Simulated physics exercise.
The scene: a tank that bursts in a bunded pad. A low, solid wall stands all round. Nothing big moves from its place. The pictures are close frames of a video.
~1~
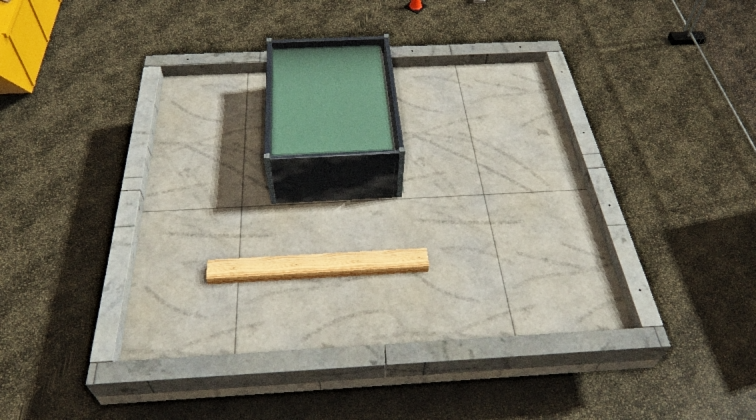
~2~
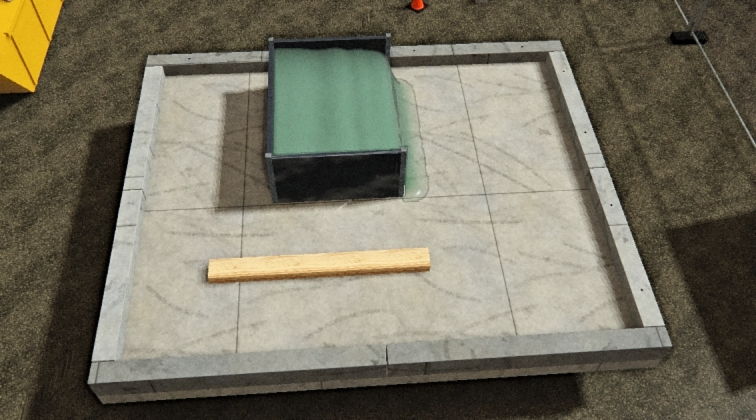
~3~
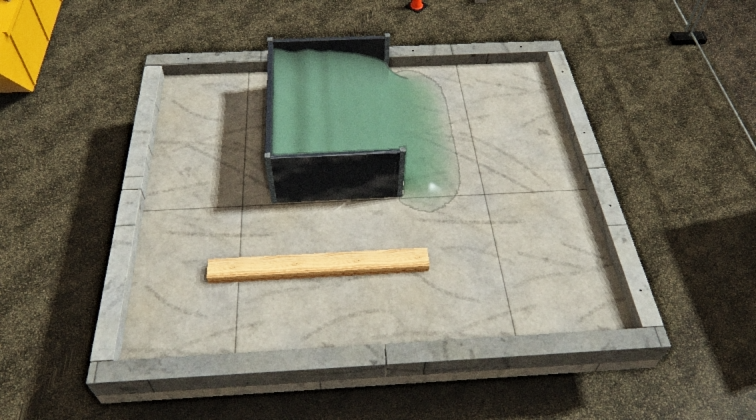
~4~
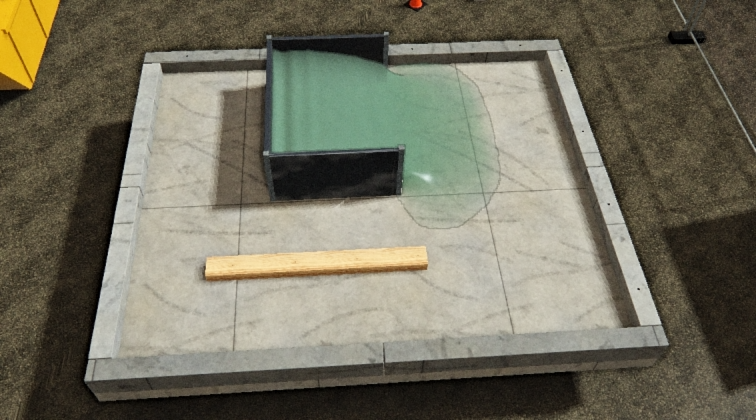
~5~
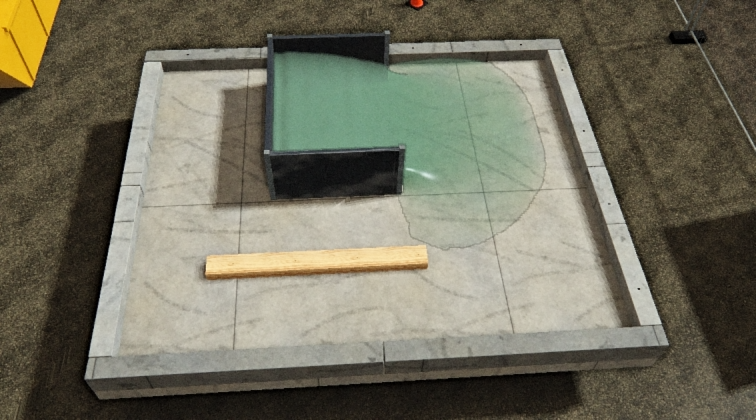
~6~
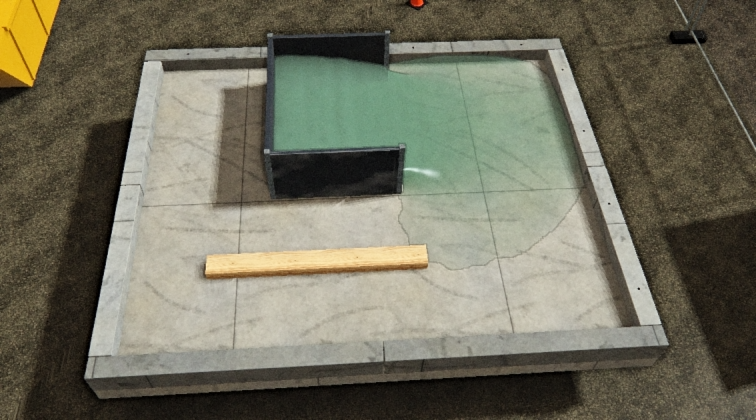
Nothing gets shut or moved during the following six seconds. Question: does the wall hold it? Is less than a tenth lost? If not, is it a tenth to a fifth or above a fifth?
No, above a fifth.
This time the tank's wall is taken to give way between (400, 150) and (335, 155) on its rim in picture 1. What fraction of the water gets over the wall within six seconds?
Close to 4 percent, I'd say.
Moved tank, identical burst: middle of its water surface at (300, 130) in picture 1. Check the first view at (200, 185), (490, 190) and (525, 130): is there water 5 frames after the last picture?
Untouched, submerged, submerged.
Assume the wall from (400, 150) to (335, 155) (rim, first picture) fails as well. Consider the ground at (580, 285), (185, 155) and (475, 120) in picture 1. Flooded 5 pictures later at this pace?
Taking them as listed, I'd say drenched, unwetted and unwetted.
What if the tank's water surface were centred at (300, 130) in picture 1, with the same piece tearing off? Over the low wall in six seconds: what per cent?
About 20 per cent.
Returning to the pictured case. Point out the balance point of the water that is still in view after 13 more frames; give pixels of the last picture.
My guess is about (472, 155).
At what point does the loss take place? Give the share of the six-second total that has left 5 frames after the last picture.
Approximately 10 in a hundred, I think.
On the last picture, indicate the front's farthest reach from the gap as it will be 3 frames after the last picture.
I'd say near (604, 264).
A moment on, water covers 35 % of the floor; the low wall has let 0 % over.
Next, water covers 35 % of the floor; the low wall has let 2 % over.
Then, water covers 40 % of the floor; the low wall has let 18 % over.
Later, water covers 50 % of the floor; the low wall has let 23 % over.
In the end, water covers 70 % of the floor; the low wall has let 23 % over.
